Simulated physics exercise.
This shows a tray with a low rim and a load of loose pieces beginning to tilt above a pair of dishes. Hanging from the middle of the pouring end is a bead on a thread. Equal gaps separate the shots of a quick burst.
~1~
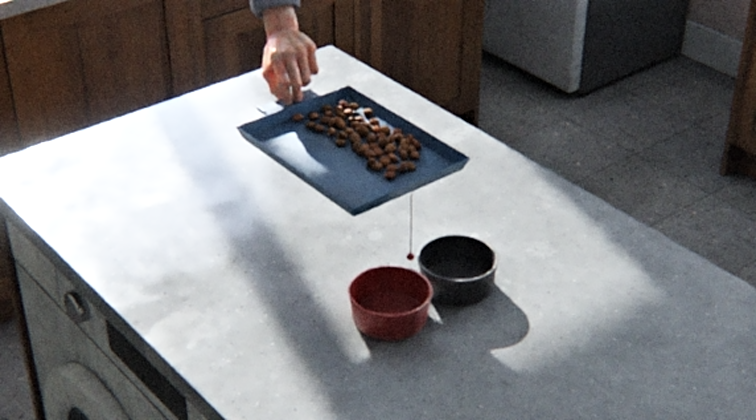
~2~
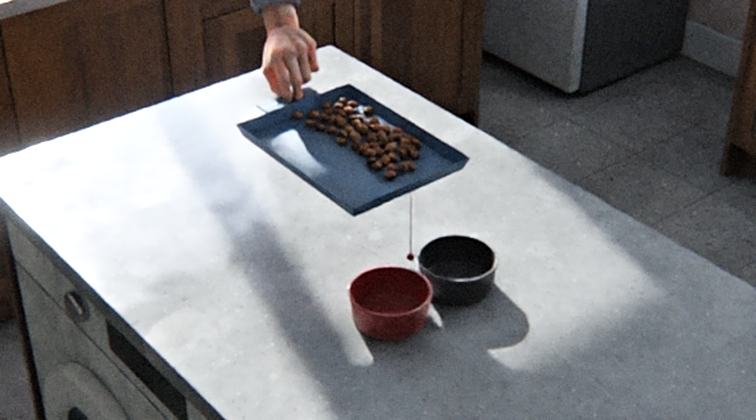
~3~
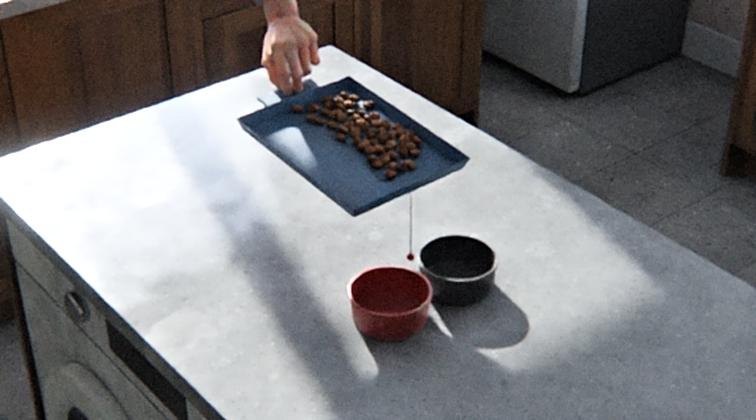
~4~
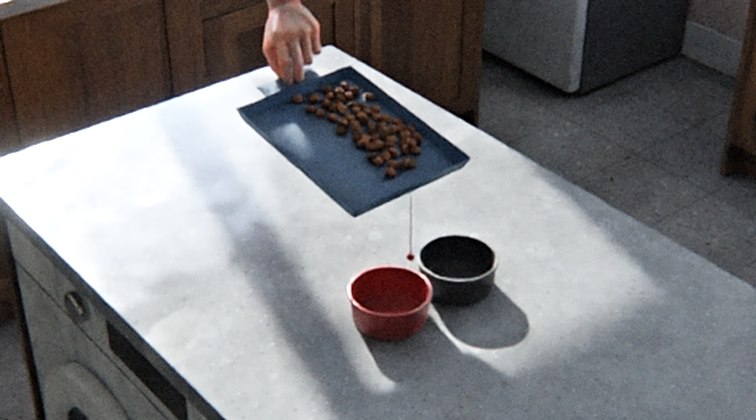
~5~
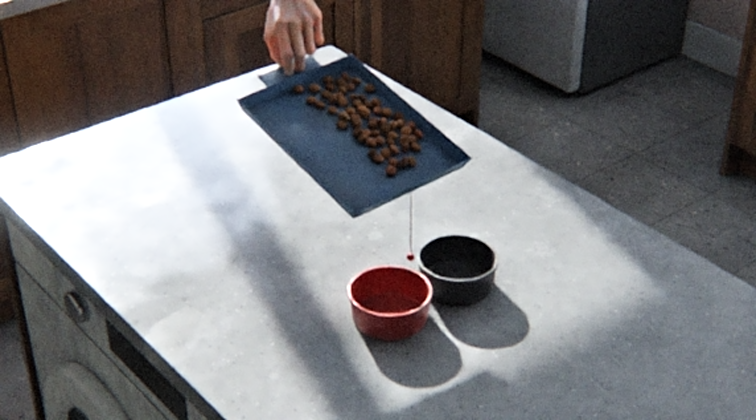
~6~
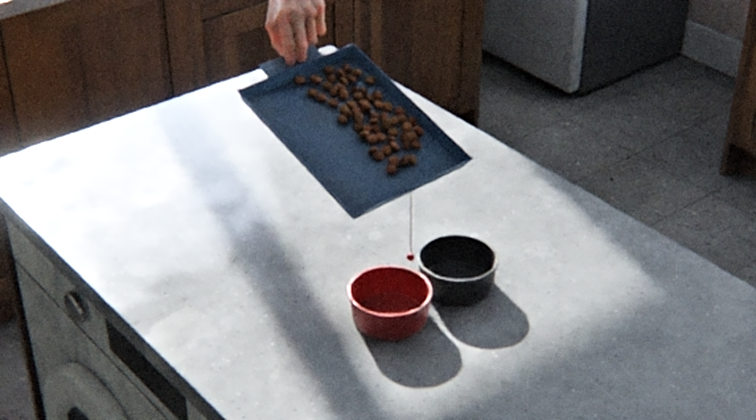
On a sunlit kitchen counter, a hand grips the far end of a dark blue tray of small brown pieces, held above a red dish and a black dish, with a red bead hanging on a thread. The hand raises the far end gradually, and the tray slants more steeply toward the dishes, its near left corner lowest.
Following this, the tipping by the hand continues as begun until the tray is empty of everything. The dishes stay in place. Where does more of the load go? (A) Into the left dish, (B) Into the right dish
Answer: A.
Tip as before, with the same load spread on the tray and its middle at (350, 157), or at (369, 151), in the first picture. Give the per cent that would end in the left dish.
Near 70 per cent and near 60 per cent.
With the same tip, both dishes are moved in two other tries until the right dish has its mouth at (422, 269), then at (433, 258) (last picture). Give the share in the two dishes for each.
60 and 50 in a hundred, in turn.
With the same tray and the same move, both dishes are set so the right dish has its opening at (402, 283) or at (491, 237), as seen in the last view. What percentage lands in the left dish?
The first try yields 10% and the second yields 40%.
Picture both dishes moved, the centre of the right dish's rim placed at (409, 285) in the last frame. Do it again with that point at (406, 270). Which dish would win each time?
The first time it's the right-side dish, the second time it's the right-side dish.
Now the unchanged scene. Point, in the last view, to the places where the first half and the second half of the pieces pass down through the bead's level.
At (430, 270) for the first part, then at (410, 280) for the others.
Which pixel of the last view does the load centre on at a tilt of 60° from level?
The load is centred near (413, 183).
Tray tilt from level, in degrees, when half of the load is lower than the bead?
Roughly 95 degrees of turn.
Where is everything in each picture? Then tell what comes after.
In the first picture, corners of the pouring end near (354, 204) and (463, 157), level; middle of the load near (372, 138), bits of dog kibble; left dish near (416, 321); right dish near (484, 286); bead on its thread near (411, 257).
In the second picture, corners of the pouring end near (354, 205) and (463, 157), level; middle of the load near (372, 136).
In the third picture, corners of the pouring end near (354, 205) and (464, 157), tipped barely, lowest at the left corner; middle of the load near (373, 132).
In the fourth picture, corners of the pouring end near (355, 207) and (464, 157), tipped a little, lowest at the left corner; middle of the load near (373, 127).
In the fifth picture, corners of the pouring end near (355, 208) and (465, 157), tipped a little, lowest at the left corner; middle of the load near (374, 121).
In the sixth picture, corners of the pouring end near (355, 209) and (466, 157), tipped clearly, lowest at the left corner; middle of the load near (375, 116); left dish near (416, 321); right dish near (484, 286).
Shortly afterwards, tray tipped steeply; the bulk on the tray; a little in the air.
Next, tray tipped right over; near a quarter on the tray; near a quarter in the left dish; a little in the right dish; near a quarter outside both; near a quarter in the air.
Some moments later, tray tipped past a quarter turn; near half in the left dish; near a quarter in the right dish; near a quarter outside both.
In the end, tray tipped past a quarter turn; near half in the left dish; near a quarter in the right dish; near a quarter outside both.
